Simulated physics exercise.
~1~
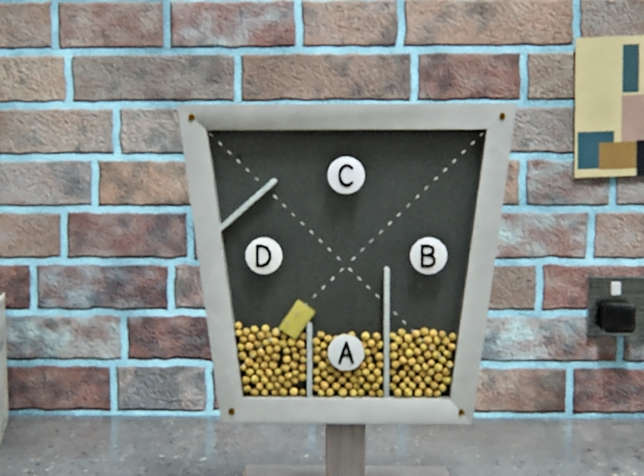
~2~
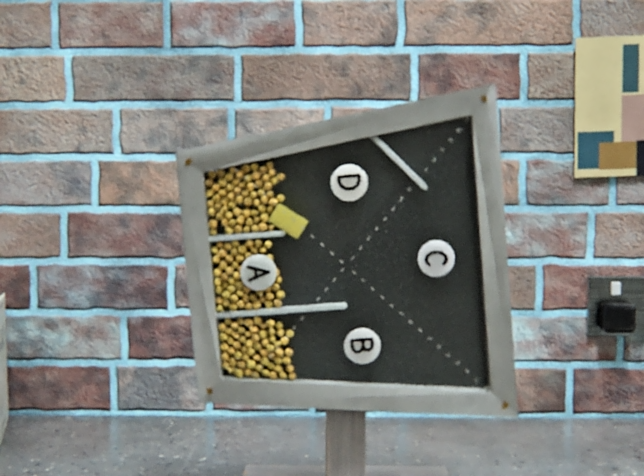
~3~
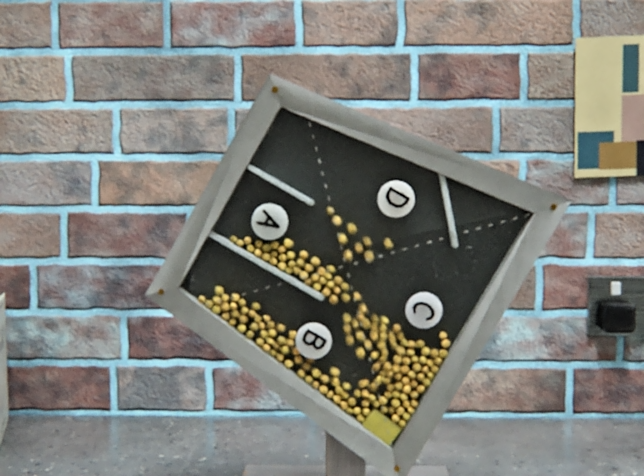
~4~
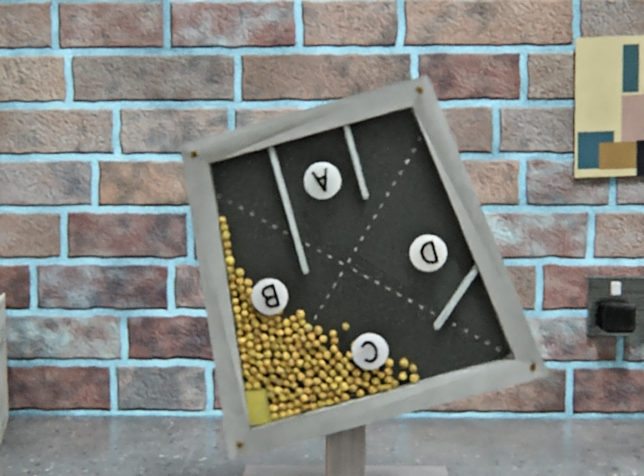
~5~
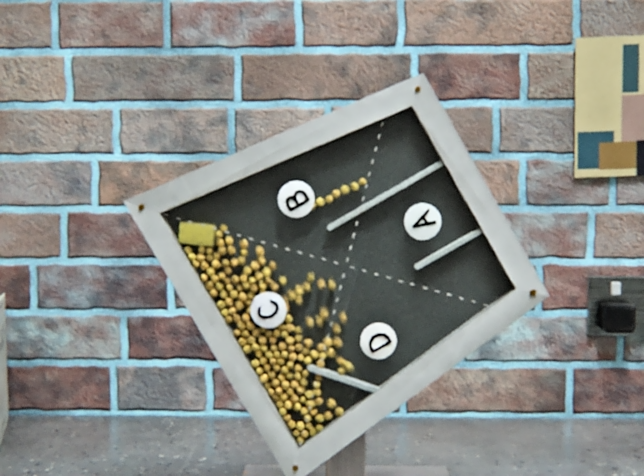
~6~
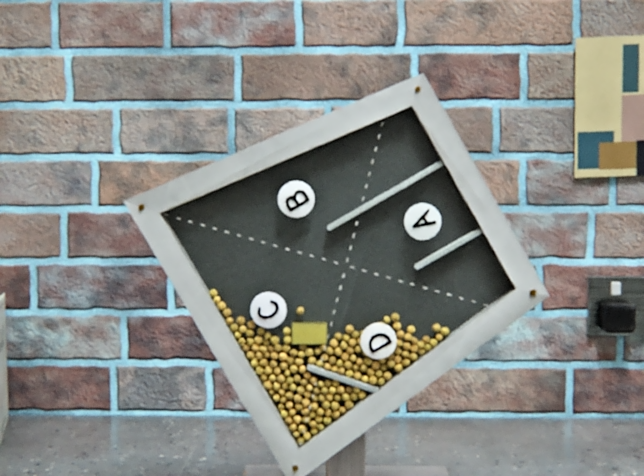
In this clip, a framed box of pale beads and a loose yellow block turns clockwise in front of a brick wall, spilling beads from wedge A through B and C, and comes to rest tilted with them piled across C and D, the block on top.
